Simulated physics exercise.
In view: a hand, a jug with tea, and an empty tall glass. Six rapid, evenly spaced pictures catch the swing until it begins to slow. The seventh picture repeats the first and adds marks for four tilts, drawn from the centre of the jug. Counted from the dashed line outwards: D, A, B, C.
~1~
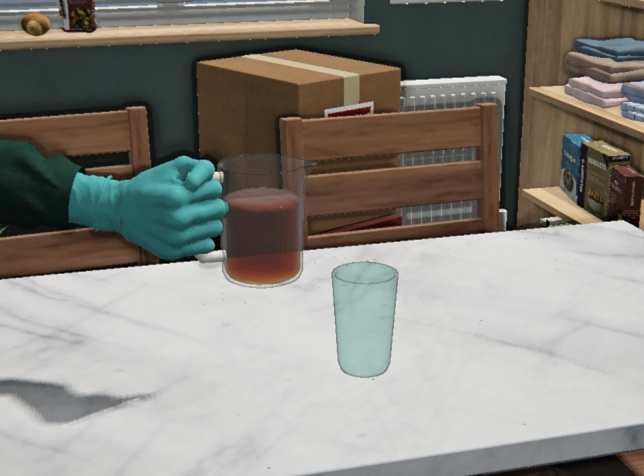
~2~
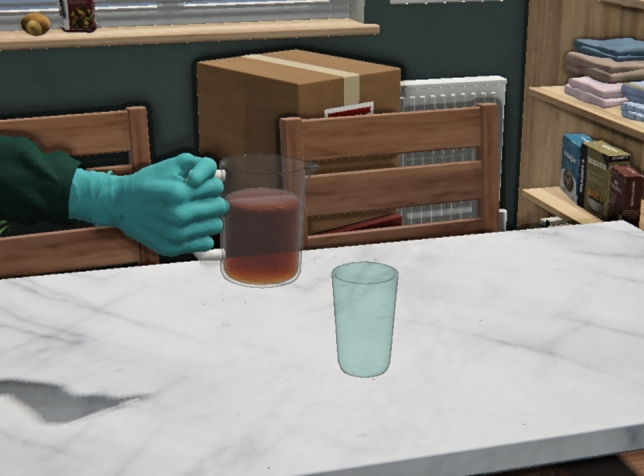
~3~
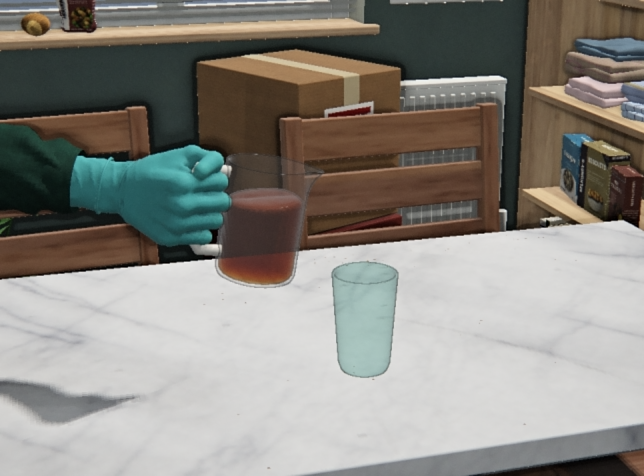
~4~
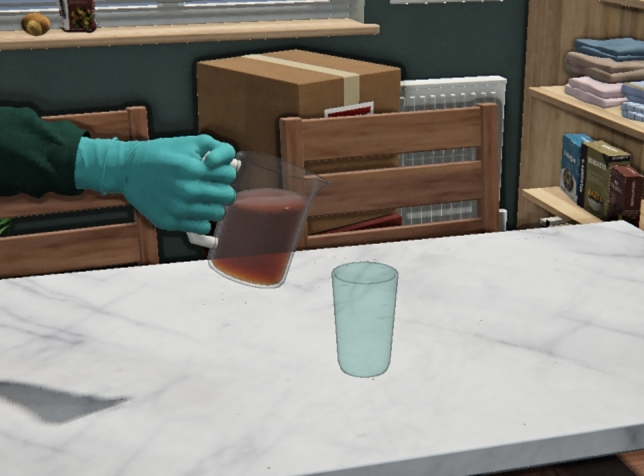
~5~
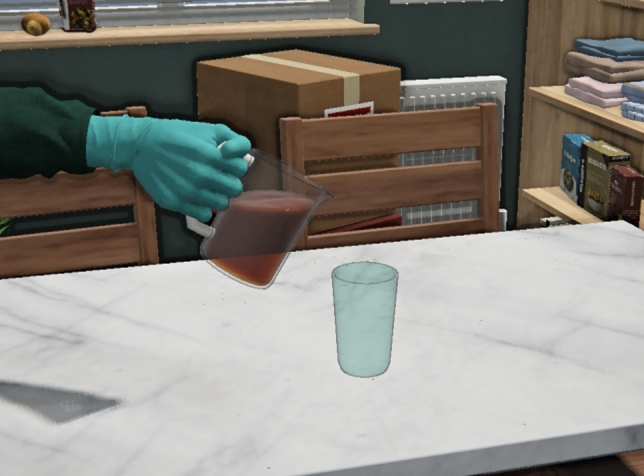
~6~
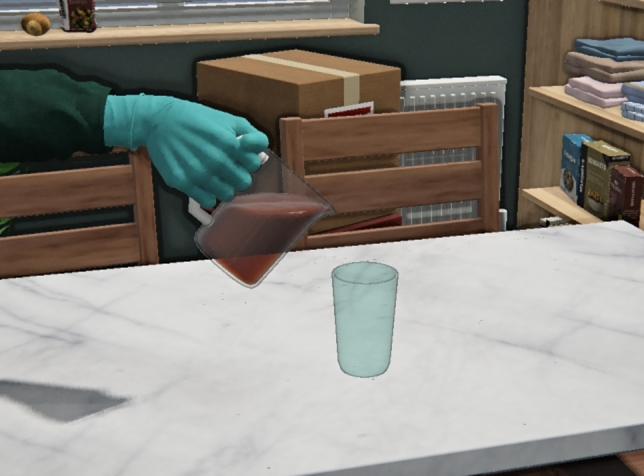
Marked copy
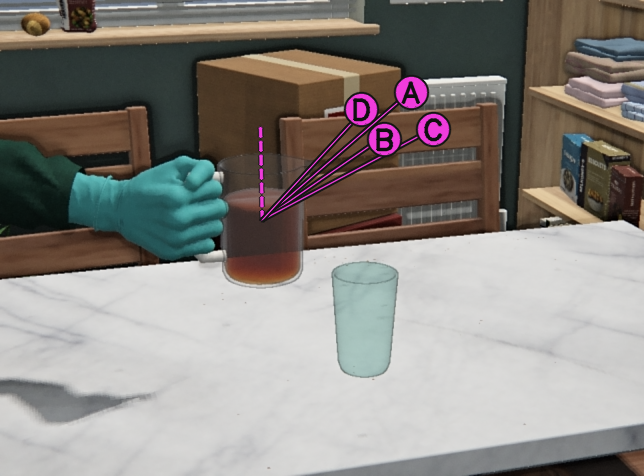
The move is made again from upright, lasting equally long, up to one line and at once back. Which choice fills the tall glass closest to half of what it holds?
Line C.
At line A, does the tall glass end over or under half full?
Under half.
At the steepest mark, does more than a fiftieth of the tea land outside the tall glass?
No.
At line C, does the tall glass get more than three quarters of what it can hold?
No, it does not.
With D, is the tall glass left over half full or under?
Under half.
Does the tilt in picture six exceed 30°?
Yes.
In magenta, A at (397, 102); B at (368, 146); C at (417, 136); D at (350, 123).
Choosing A, the tall glass ends with about 17 % of what it can hold.
Choosing B, the tall glass ends with about 30 % of what it can hold.
Choosing C, the tall glass ends with about 47 % of what it can hold.
Choosing D, the tall glass ends with about 8 % of what it can hold.
